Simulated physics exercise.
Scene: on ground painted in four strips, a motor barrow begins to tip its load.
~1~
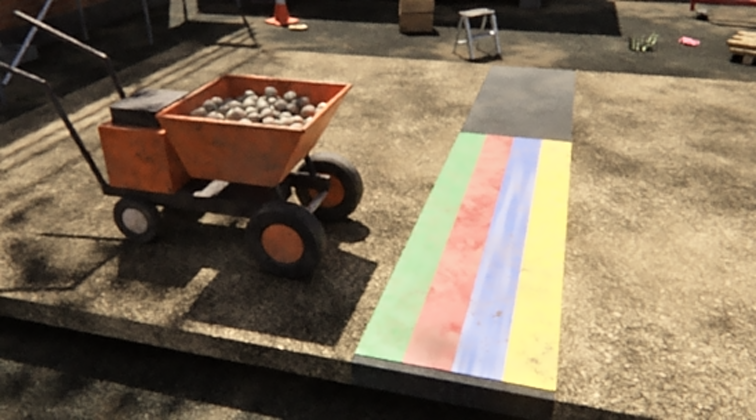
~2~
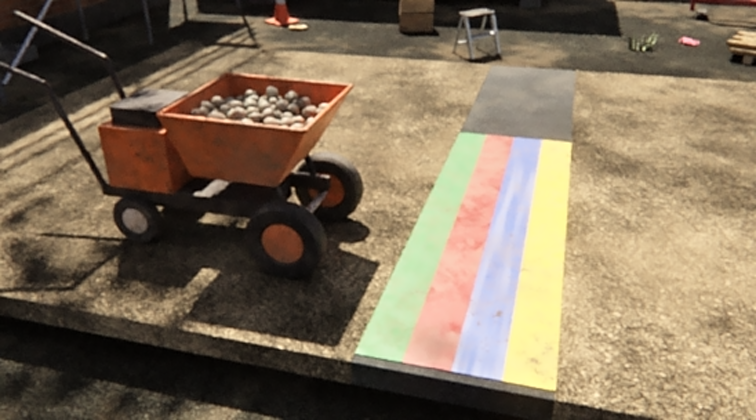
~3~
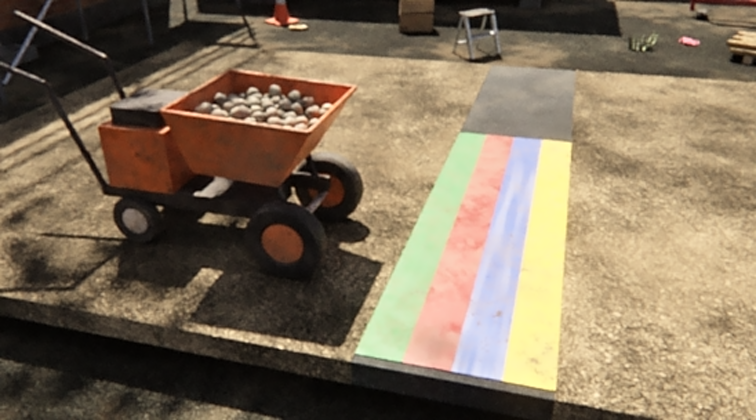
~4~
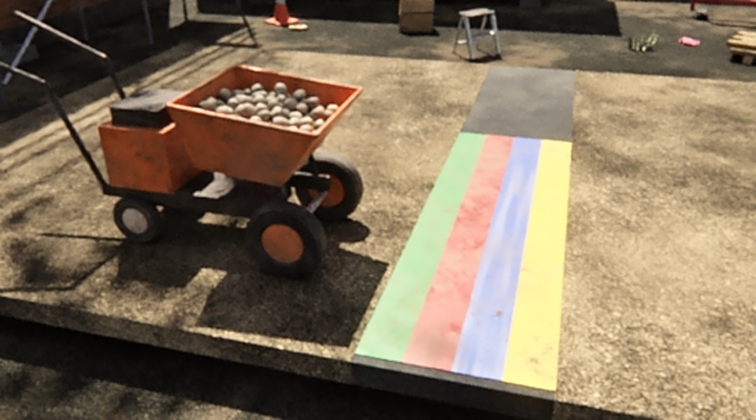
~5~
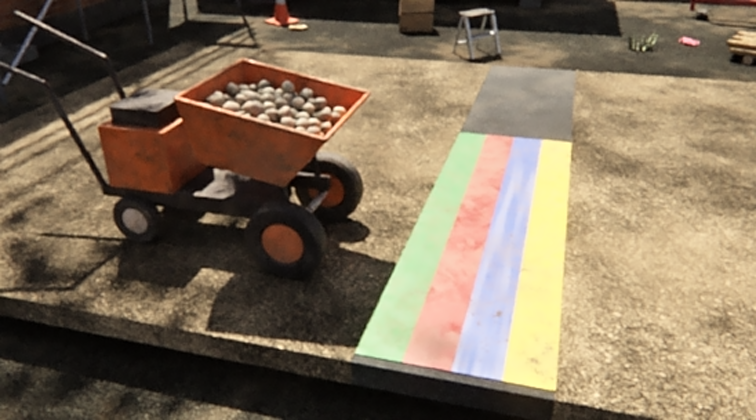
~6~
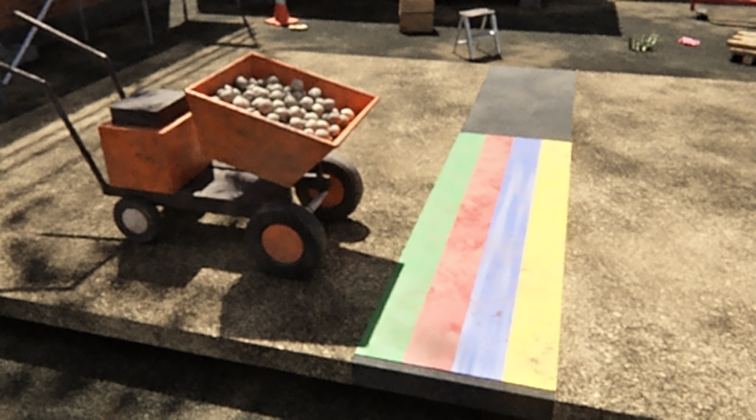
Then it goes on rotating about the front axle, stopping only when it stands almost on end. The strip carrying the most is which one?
That would be the red strip.
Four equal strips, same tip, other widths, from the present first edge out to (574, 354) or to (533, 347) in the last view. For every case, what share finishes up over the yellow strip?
The first gives 10 %, the second 10 %.
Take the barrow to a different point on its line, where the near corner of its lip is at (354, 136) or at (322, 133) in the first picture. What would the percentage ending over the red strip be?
The share would be near 10 percent, and then near 30 percent.
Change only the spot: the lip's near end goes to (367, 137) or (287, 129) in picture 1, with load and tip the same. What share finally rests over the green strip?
Around 0 and 30 per cent respectively.
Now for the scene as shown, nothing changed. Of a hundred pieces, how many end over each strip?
Green: About 15; red: About 30; blue: About 15; yellow: About 10.
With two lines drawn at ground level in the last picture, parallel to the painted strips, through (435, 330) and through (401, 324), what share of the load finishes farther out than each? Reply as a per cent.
Roughly 50 and 70 percent.
Soon, skip tipped steeply; all in the skip.
A while on, skip tipped right over; most in the skip; a small part over the green strip; about a quarter over the red strip; a stray few over the blue strip.
Towards the end, skip tipped right over; about a quarter in the skip; a small part over the green strip; about a third over the red strip; a small part over the blue strip; a small part over the yellow strip; a stray few off the paint.
Finally, skip tipped right over; about a quarter in the skip; a small part over the green strip; about a third over the red strip; about a quarter over the blue strip; a small part over the yellow strip; a stray few off the paint.
